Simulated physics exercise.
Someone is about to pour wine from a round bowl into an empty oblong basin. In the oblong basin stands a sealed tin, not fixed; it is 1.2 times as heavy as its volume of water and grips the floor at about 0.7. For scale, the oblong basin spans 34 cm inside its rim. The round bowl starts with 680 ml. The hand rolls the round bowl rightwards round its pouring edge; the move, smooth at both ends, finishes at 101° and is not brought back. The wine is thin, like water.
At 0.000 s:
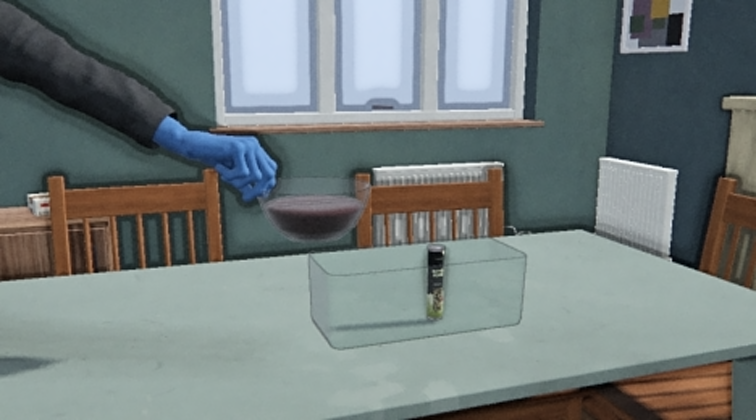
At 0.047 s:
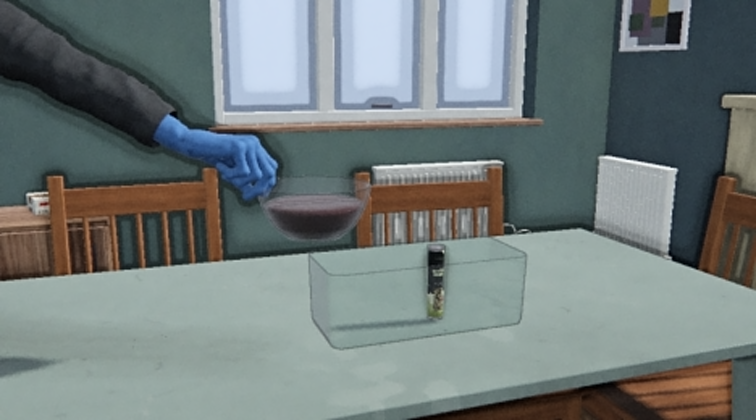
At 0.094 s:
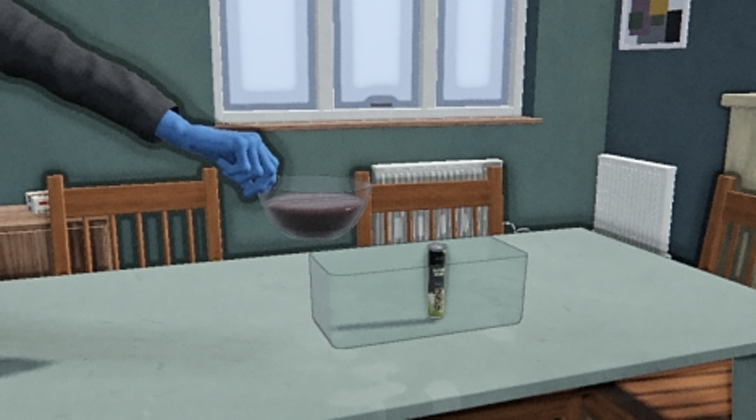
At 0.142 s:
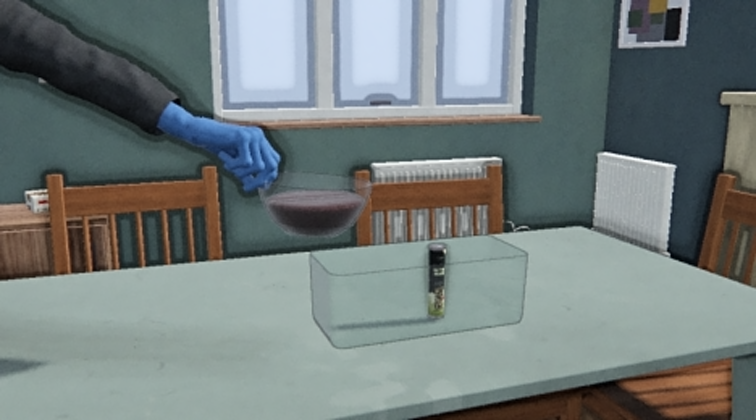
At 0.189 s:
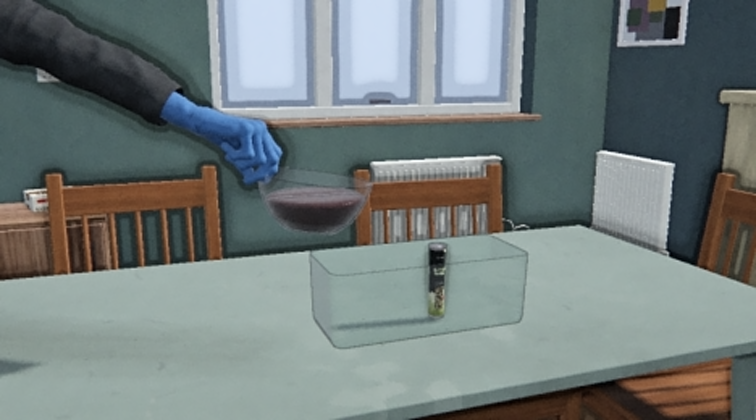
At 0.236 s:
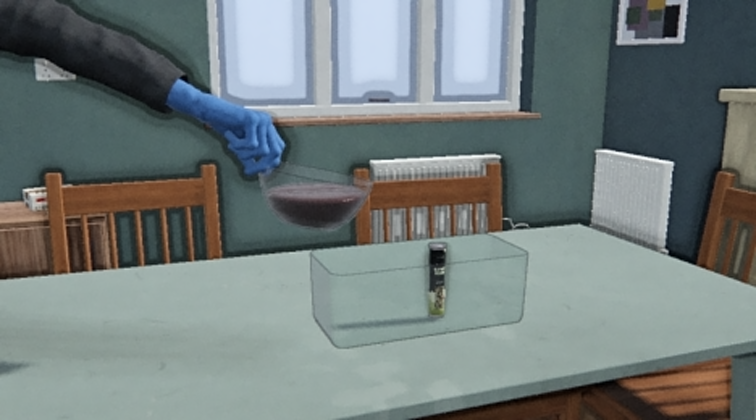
To begin with, a blue hand holds a round glass bowl of dark wine level above a clear oblong basin on a table, where a small tin stands upright. The hand then slowly rolls the bowl rightwards into a slight tilt, while the wine stays inside and the basin remains still.
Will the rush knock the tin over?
The tin topples.
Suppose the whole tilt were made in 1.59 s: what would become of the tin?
Then it topples.
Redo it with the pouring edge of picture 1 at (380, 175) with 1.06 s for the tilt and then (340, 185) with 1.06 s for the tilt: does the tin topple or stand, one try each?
First it remains upright; then it stays up.
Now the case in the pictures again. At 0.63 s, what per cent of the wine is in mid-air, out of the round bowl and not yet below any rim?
About 36 per cent.
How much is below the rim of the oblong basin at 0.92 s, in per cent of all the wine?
Near 76 in a hundred.
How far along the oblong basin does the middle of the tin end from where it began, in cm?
Some 7.0 cm.
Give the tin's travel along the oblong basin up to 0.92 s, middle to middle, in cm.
About 2 cm.
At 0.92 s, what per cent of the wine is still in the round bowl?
Near 3 in a hundred.
Then, 0.63 s in, the tilt is 66° and 62 per cent is still to pour; the tin stands where it began.
Then, 0.92 s in, the tilt is 97° and 3 per cent is still to pour; the tin leans 18°.
Then, 1.23 s in, the tilt is 101° and 0 per cent is still to pour; the tin lies on its side.
Then, 1.56 s in, the tilt is 101° and 0 per cent is still to pour; the tin lies on its side.
Finally, the tin lies on its side.
